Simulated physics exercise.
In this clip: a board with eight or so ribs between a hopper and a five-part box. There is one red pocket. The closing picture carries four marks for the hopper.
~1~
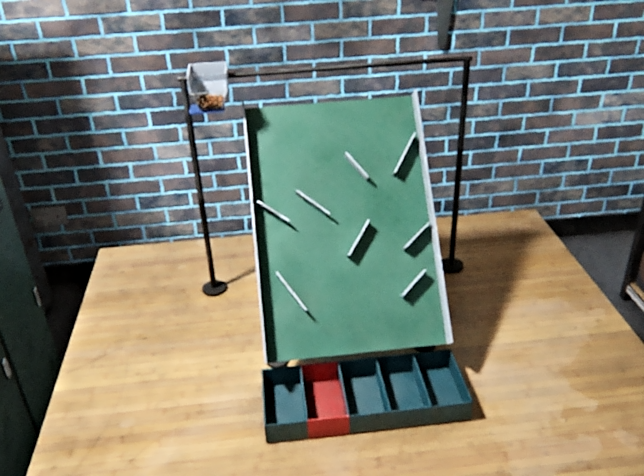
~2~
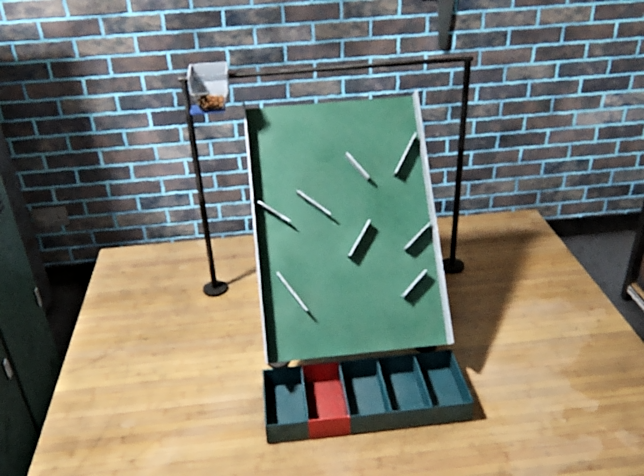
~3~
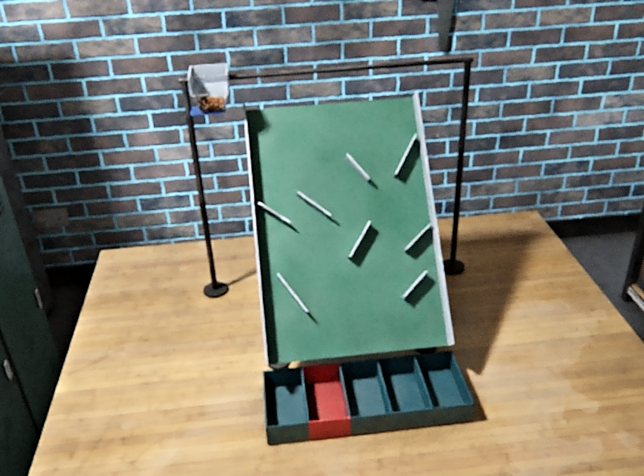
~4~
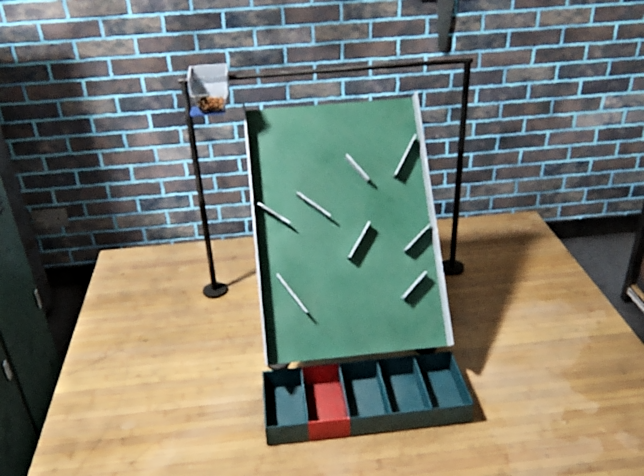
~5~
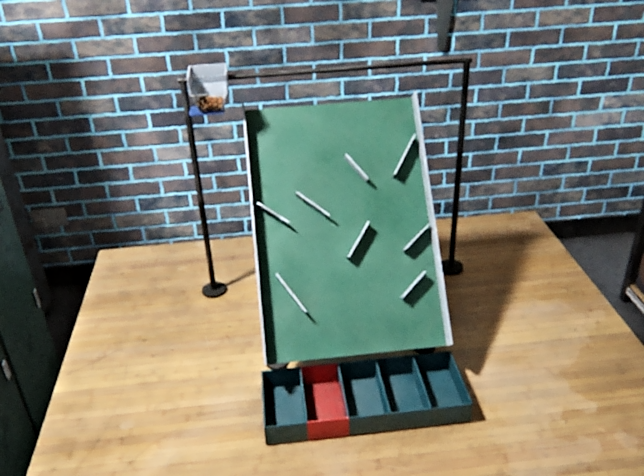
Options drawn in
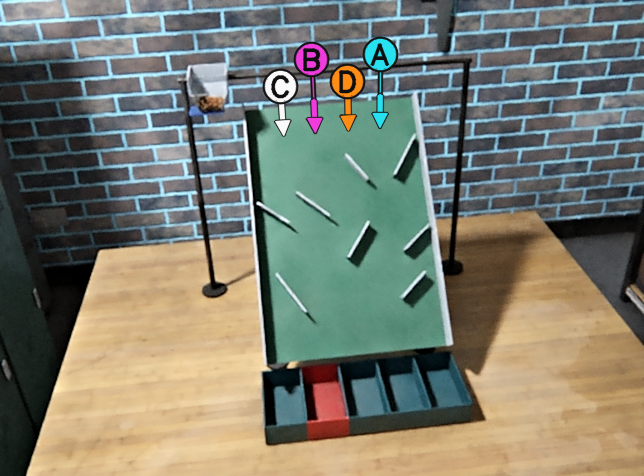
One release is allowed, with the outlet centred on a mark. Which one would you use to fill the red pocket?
B beats the others.
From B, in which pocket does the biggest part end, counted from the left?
The second.
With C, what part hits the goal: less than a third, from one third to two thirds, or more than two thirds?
It is from one third to two thirds.
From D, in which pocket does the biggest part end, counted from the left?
It is the third one.
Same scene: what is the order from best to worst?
B, C, D, A.
On the marked copy, mark A meets the board at (380, 122); mark B meets the board at (315, 127); mark C meets the board at (283, 130); mark D meets the board at (348, 124).
With A, a stray few in the red pocket, about two thirds in other pockets, about a third outside the box.
With B, most in the red pocket, about a quarter in other pockets.
With C, about half in the red pocket, about a third in other pockets, a small part outside the box.
With D, about a quarter in the red pocket, most in other pockets, a stray few outside the box.
